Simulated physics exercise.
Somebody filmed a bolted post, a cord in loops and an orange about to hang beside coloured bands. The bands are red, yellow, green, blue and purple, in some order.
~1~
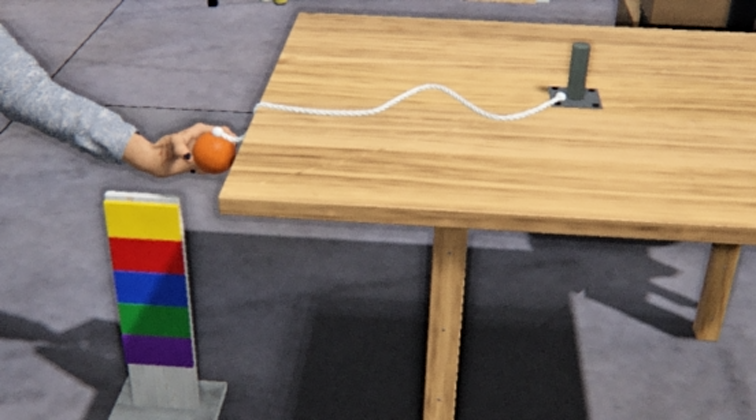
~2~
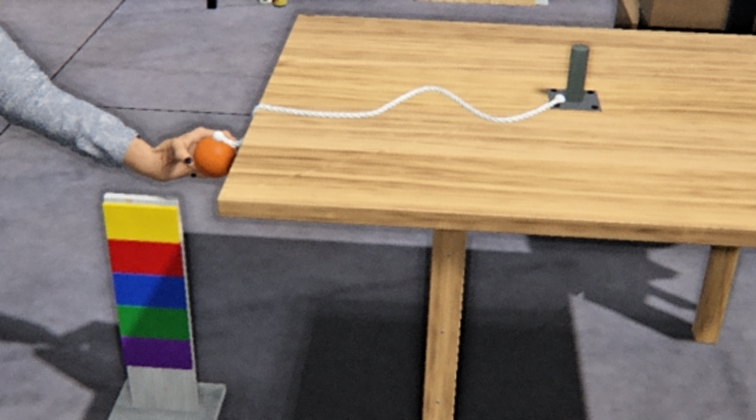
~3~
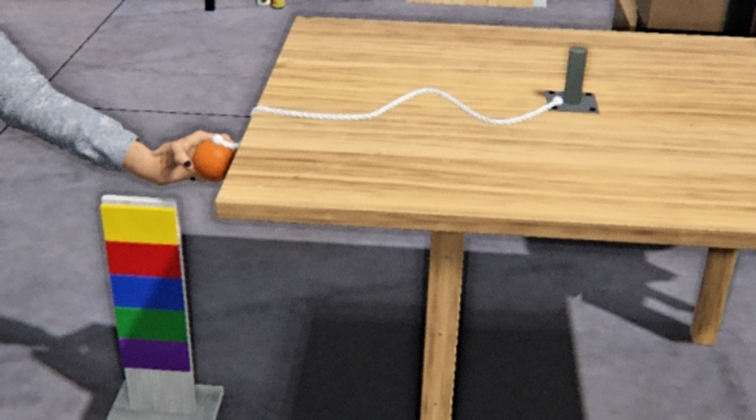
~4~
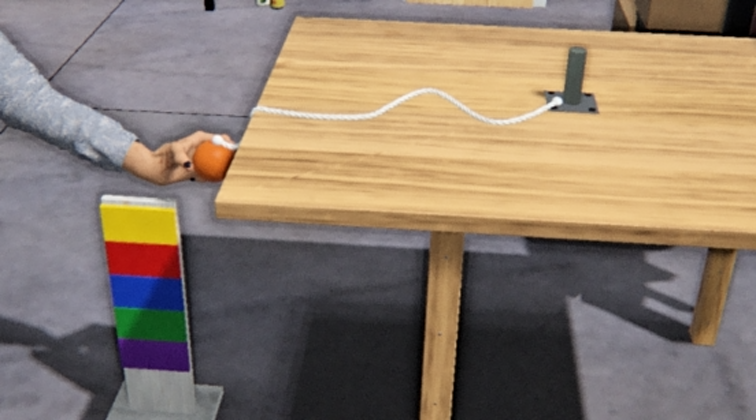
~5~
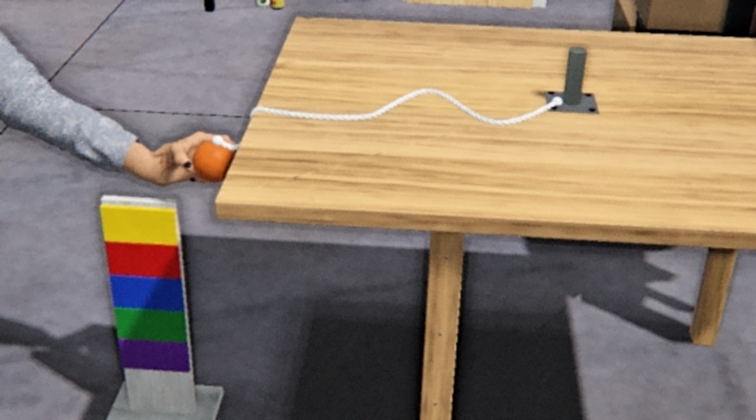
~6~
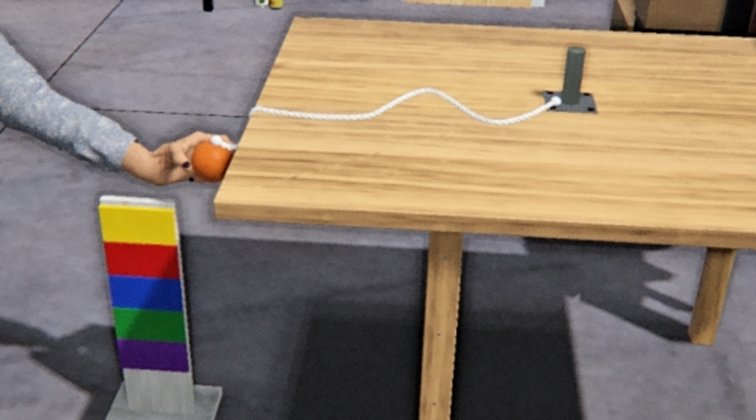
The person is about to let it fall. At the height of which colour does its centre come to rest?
Its centre hangs level with the red band.
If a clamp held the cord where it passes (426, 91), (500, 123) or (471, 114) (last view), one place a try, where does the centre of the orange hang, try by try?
Near (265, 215), (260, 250) and (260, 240).
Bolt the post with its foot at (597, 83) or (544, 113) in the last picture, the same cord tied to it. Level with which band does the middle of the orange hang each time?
One after the other, yellow; blue.
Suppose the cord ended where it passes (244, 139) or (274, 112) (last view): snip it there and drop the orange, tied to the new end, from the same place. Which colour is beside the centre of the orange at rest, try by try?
Taking them in turn: Yellow; higher than all five.
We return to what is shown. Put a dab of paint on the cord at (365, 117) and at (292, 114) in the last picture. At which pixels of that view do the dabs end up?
They go to (277, 98) and to (258, 148).
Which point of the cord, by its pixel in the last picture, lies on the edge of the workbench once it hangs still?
Near (343, 118).
Soon after, orange near (230, 258); level with red.
Then, orange near (297, 249); level with red.
Further on, orange near (258, 262); level with red.
At rest, orange near (258, 260); level with red. Its middle rests at the red band.
